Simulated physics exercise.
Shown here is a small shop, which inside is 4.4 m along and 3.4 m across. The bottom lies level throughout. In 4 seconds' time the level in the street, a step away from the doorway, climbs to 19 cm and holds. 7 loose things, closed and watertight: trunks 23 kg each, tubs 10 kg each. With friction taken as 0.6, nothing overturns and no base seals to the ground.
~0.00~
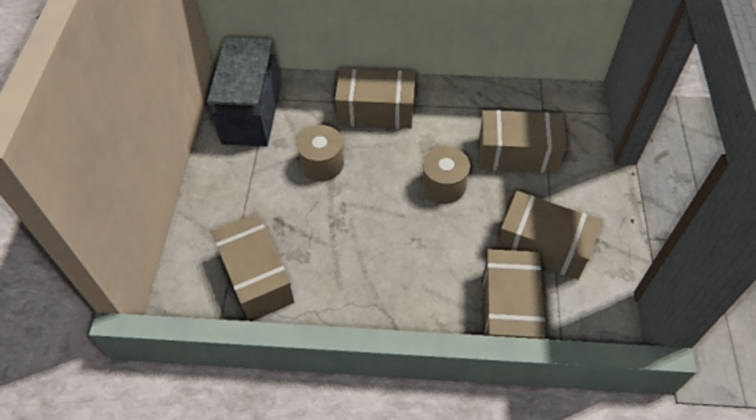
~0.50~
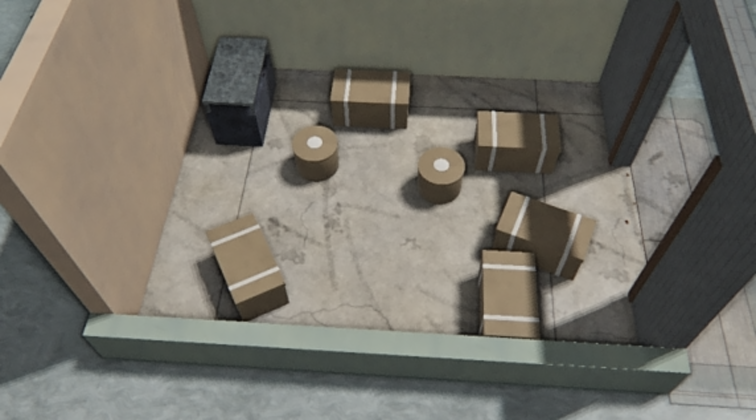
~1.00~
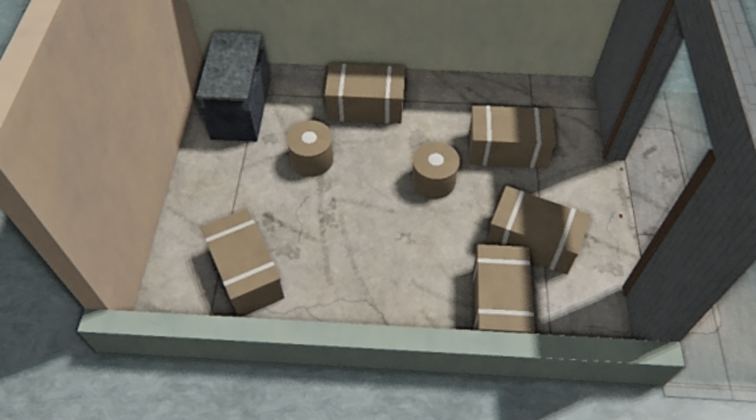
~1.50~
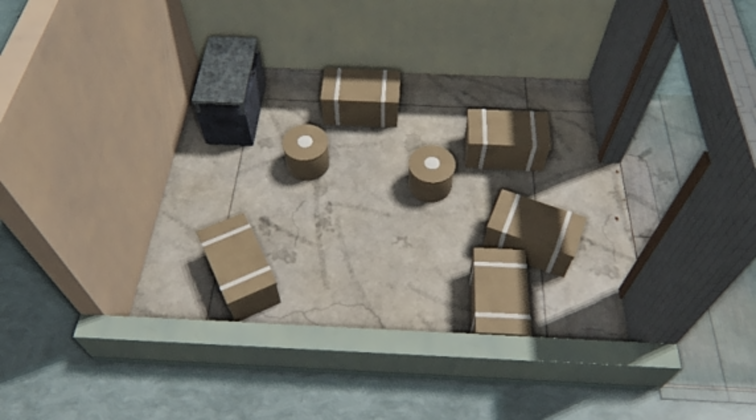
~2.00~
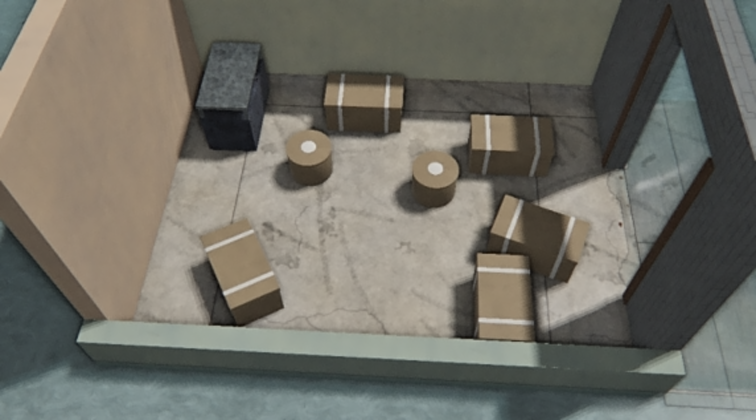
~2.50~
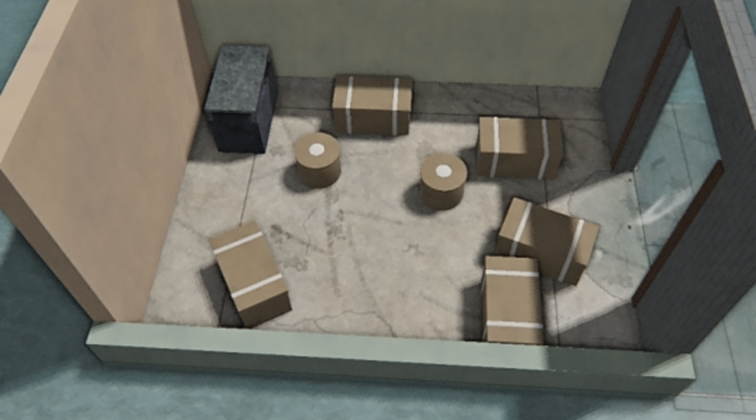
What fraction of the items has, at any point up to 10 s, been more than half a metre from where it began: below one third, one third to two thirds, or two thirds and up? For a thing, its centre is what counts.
Two in three or more.
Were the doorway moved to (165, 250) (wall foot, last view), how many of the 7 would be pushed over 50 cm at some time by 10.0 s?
Result: 6 of them.
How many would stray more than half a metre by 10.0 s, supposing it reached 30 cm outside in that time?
The count would be 7.
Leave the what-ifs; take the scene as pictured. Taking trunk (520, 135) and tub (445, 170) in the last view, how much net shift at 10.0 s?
Shifts: 50 cm / 250 cm.
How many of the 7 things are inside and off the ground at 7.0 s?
That would be 1 of them.
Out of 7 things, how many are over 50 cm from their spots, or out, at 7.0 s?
The answer is 4.
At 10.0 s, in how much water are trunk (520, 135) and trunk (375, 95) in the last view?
First roughly 6 cm, second roughly 7 cm.
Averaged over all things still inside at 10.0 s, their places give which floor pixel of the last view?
Close to (300, 201).
After 3.5 s 0 of 7 are over 50 cm from their spots; 0 afloat.
After 4.5 s 0 of 7 are over 50 cm from their spots; 0 afloat.
After 7.0 s 4 of 7 are over 50 cm from their spots; 1 afloat.
After 10.0 s 7 of 7 are over 50 cm from their spots, and 7 have been at some point; 5 afloat.
